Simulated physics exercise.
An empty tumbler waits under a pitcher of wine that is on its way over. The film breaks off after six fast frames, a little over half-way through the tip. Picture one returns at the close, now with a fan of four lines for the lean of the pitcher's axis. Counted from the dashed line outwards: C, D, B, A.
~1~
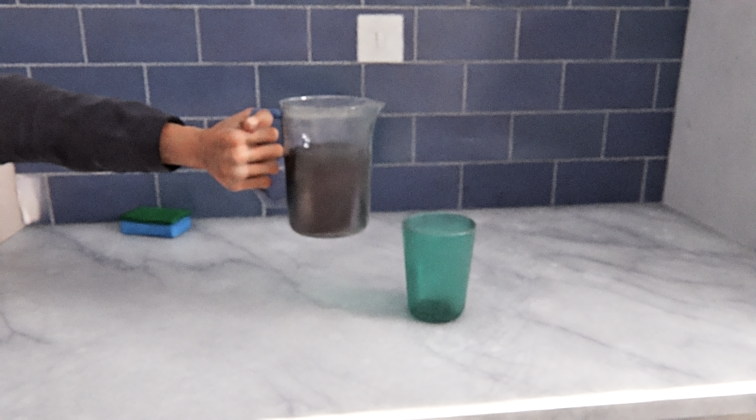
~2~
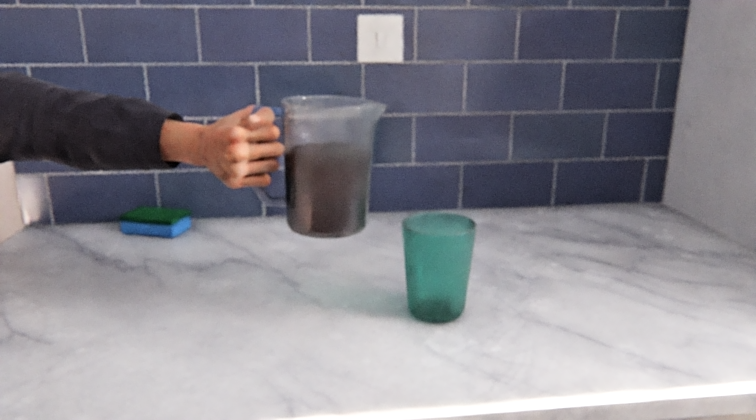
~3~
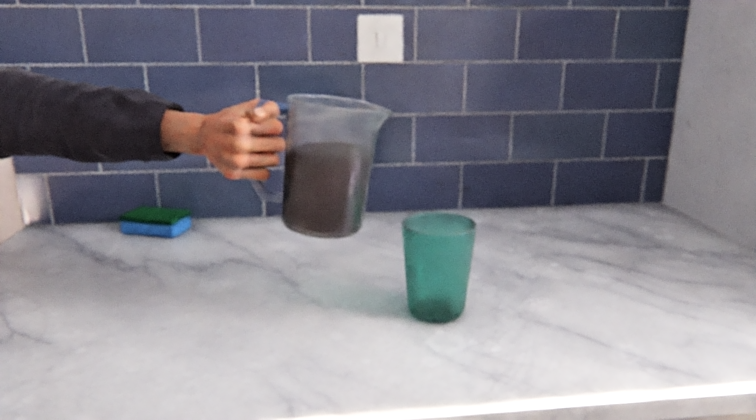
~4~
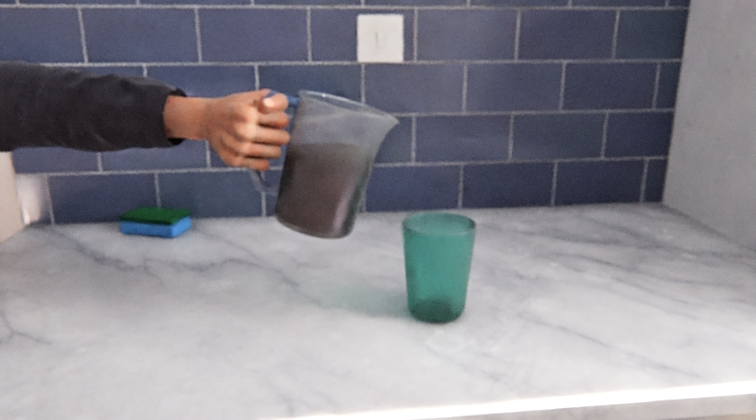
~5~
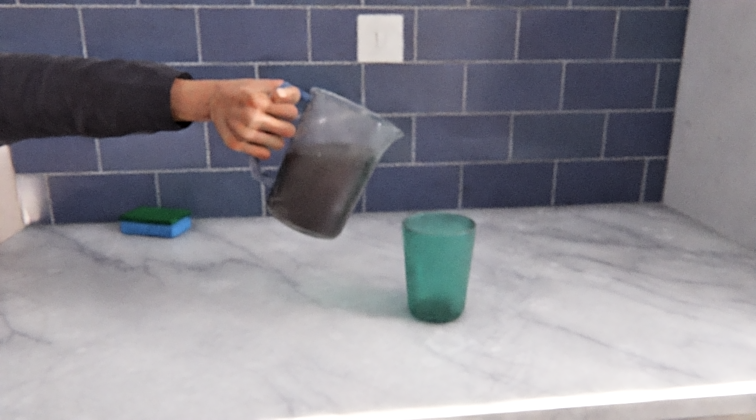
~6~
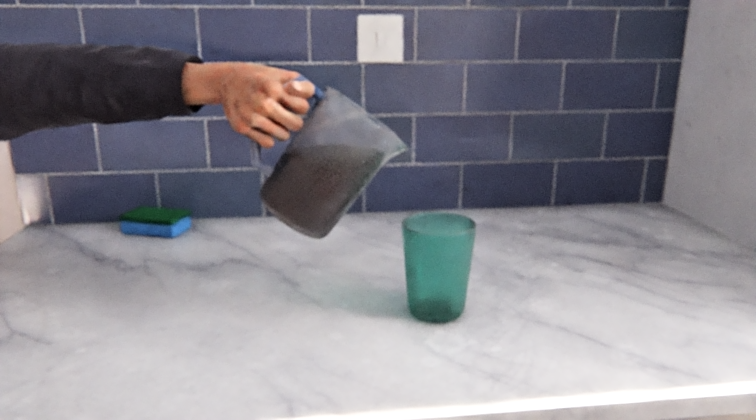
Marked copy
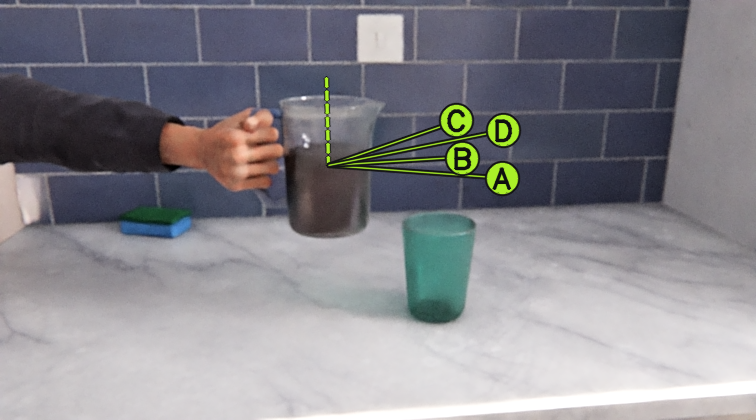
A hand in a dark sleeve held a clear pitcher of dark liquid above a marble counter, then gradually tilted it to the right near an empty green tumbler, with nothing leaving the lip.
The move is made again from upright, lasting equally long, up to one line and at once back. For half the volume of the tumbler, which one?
C is best.
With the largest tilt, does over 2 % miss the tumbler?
Yes, it does.
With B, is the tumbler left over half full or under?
Over half.
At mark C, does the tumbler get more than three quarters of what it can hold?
No, less.
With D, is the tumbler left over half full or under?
Over.
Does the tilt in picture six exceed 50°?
No, it does not.
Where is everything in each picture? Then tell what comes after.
Upright, lip at (383, 104); rim of the tumbler round (439, 223); nothing has left yet.
Upright, lip at (385, 106); nothing has left yet.
Tipped about 7°, lip at (390, 111); nothing has left yet.
Tipped about 15°, lip at (397, 121); nothing has left yet.
Tipped about 26°, lip at (403, 133); nothing has left yet.
Tipped about 36°, lip at (407, 148); nothing has left yet.
On the marked copy, A at (485, 176); B at (444, 158); C at (440, 126); D at (486, 133).
Choosing A, the tumbler ends with about 86 % of what it can hold; 20 % of the wine is spilt.
Choosing B, the tumbler ends with about 89 % of what it can hold; 5 % of the wine is spilt.
Choosing C, the tumbler ends with about 52 % of what it can hold.
Choosing D, the tumbler ends with about 74 % of what it can hold.
